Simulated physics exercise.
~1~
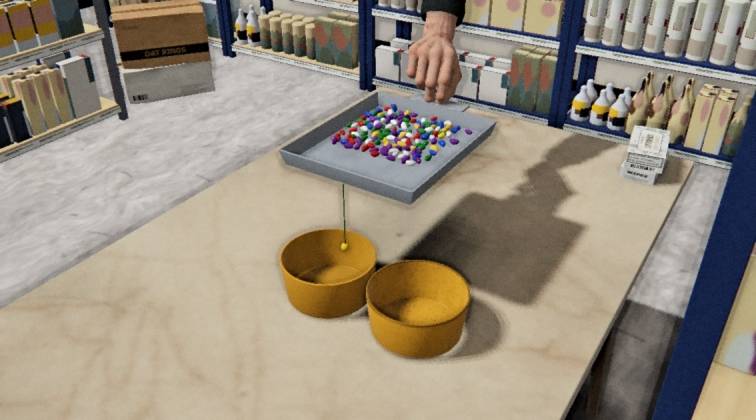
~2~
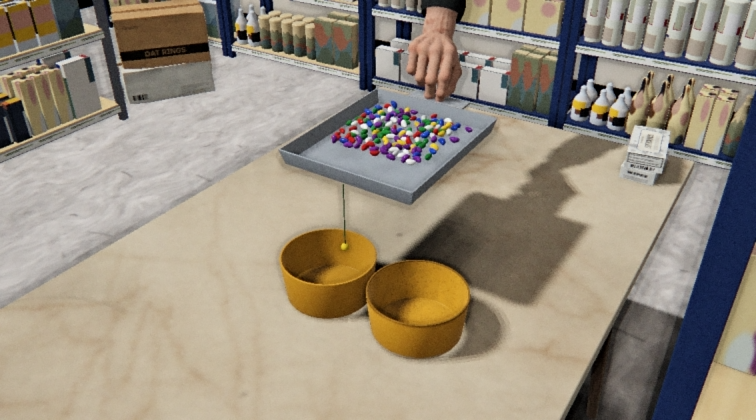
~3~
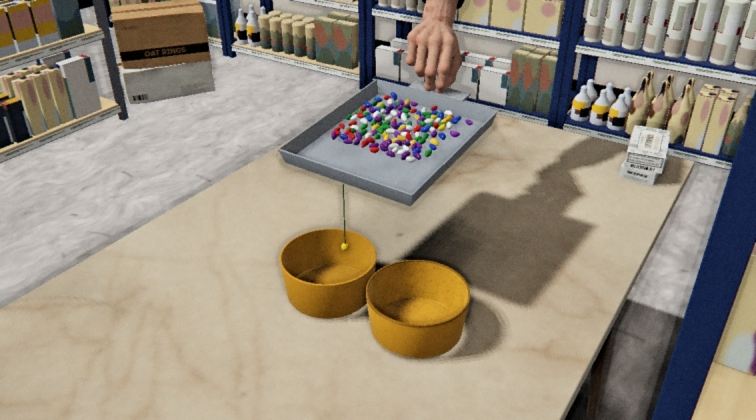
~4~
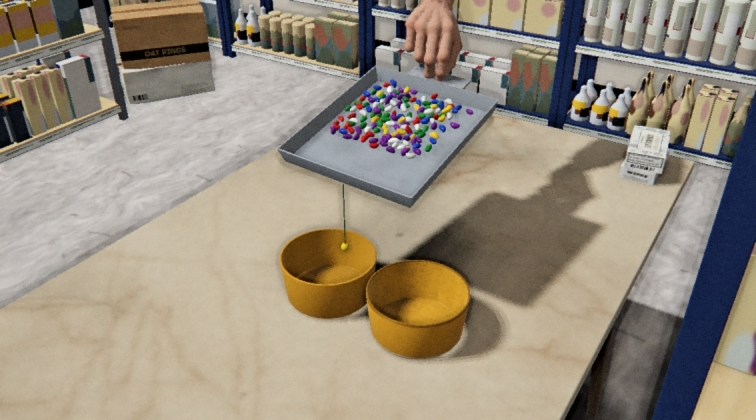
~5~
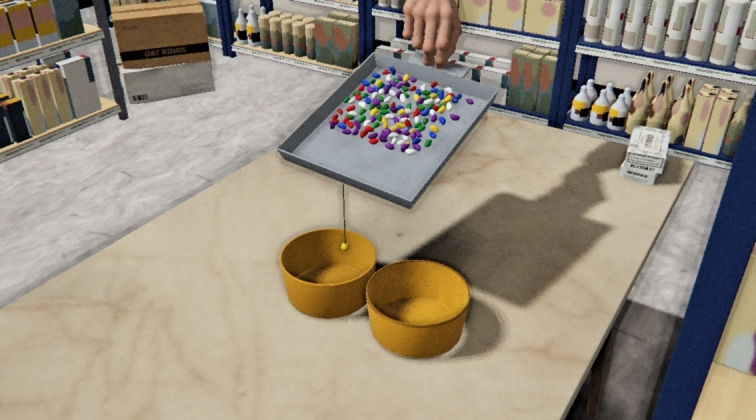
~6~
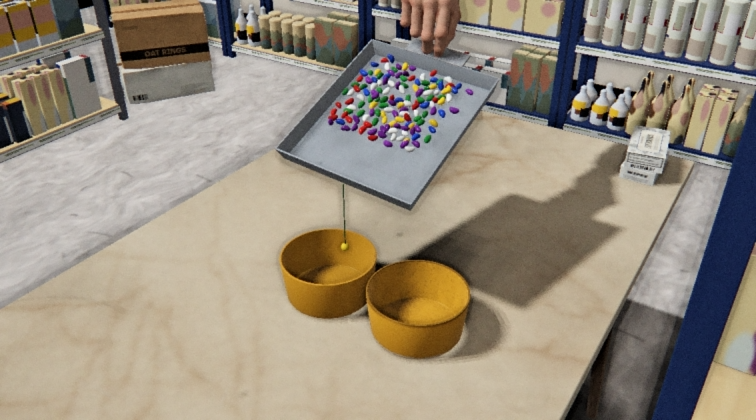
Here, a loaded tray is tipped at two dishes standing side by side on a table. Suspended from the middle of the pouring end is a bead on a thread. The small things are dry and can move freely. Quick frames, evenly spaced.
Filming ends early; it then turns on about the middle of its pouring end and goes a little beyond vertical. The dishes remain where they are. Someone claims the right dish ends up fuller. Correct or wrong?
Correct - the right dish ends fuller.
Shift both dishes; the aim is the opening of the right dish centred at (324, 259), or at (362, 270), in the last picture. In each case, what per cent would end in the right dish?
In order, 30 % and 60 %.
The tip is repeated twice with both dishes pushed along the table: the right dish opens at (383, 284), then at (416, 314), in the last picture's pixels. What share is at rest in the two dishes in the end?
Estimates in order: 90 percent, 80 percent.
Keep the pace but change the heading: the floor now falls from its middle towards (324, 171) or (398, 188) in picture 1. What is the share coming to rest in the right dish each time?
The first try gives close to 0 per cent, the second close to 90 per cent.
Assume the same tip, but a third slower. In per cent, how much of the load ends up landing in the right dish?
Roughly 60 in a hundred.
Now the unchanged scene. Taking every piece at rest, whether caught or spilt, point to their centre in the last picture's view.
Near (391, 325), more or less.
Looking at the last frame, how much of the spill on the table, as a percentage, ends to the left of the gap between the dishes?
Share on the left: Near 80 %.
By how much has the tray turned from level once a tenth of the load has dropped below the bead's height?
It's turned some 75 degrees by then.
Soon after the last picture, tray tipped steeply; nearly all on the tray; a small part in the air.
A little later, tray tipped past a quarter turn; about a third on the tray; about a quarter in the right dish; a small part in the left dish; a small part outside both; a small part in the air.
Later still, tray tipped past a quarter turn; about half in the right dish; about a quarter in the left dish; about a quarter outside both.
At rest, tray tipped past a quarter turn; about half in the right dish; about a quarter in the left dish; about a quarter outside both.
